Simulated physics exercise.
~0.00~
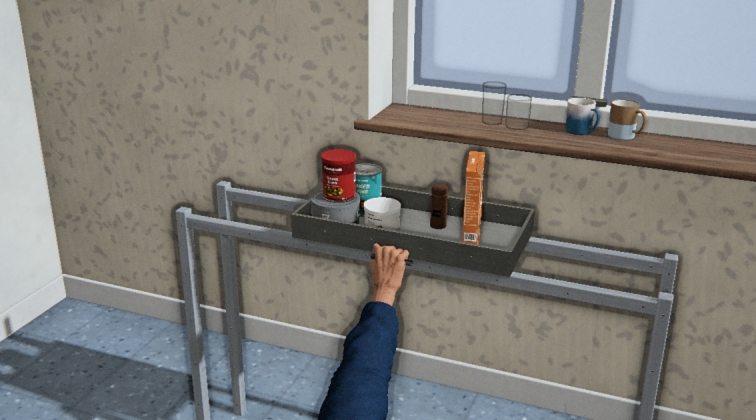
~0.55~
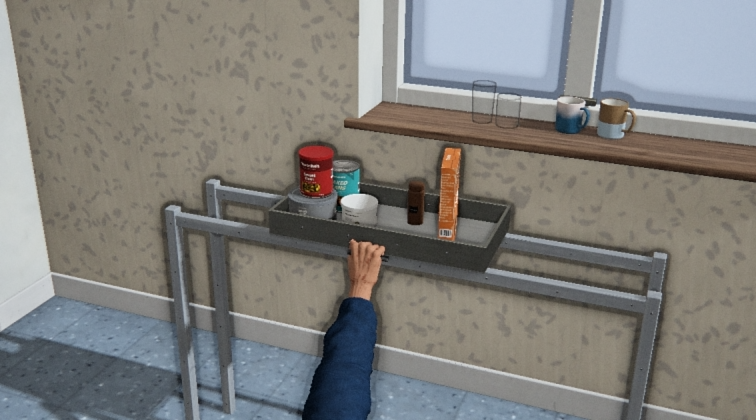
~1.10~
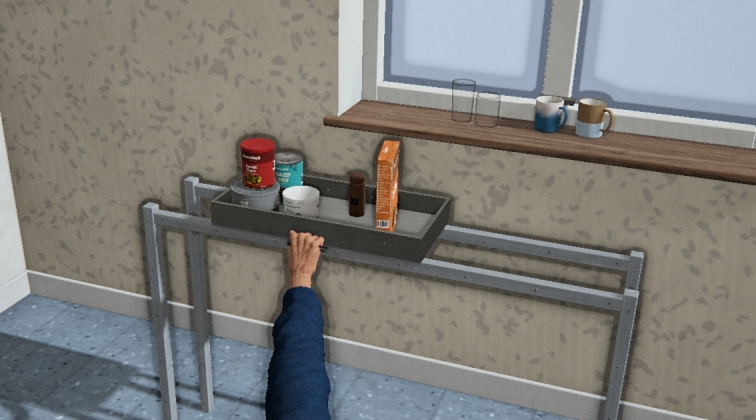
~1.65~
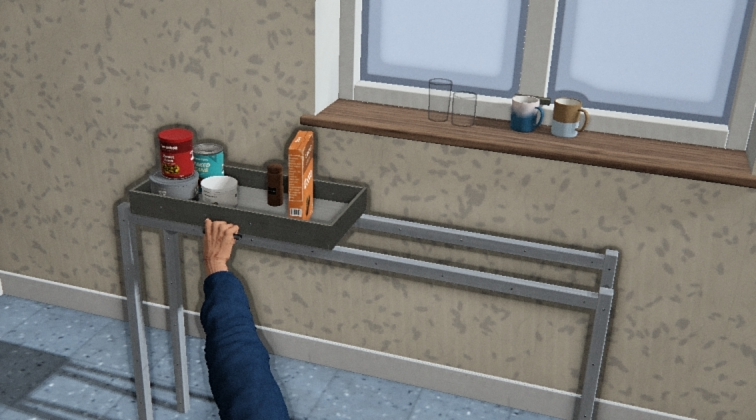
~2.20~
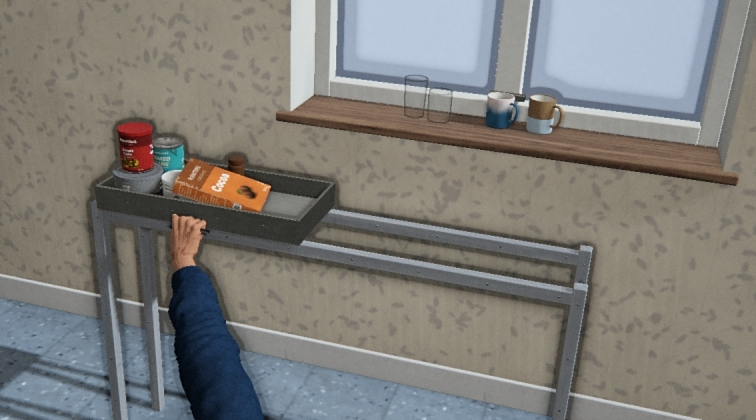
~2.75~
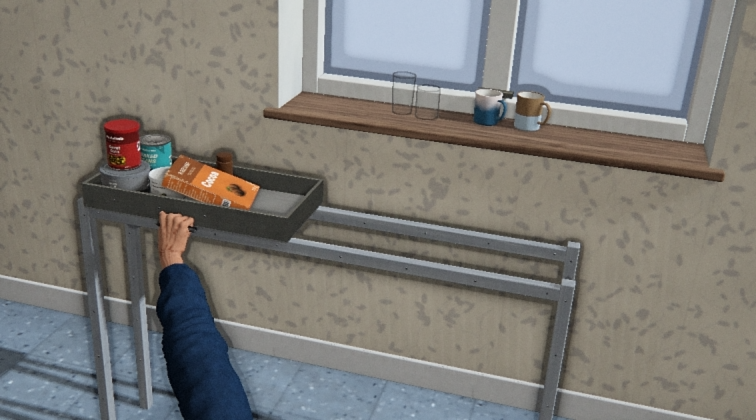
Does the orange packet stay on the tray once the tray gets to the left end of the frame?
Yes, the orange packet stays on the tray, though it topples over and ends up lying on its side.
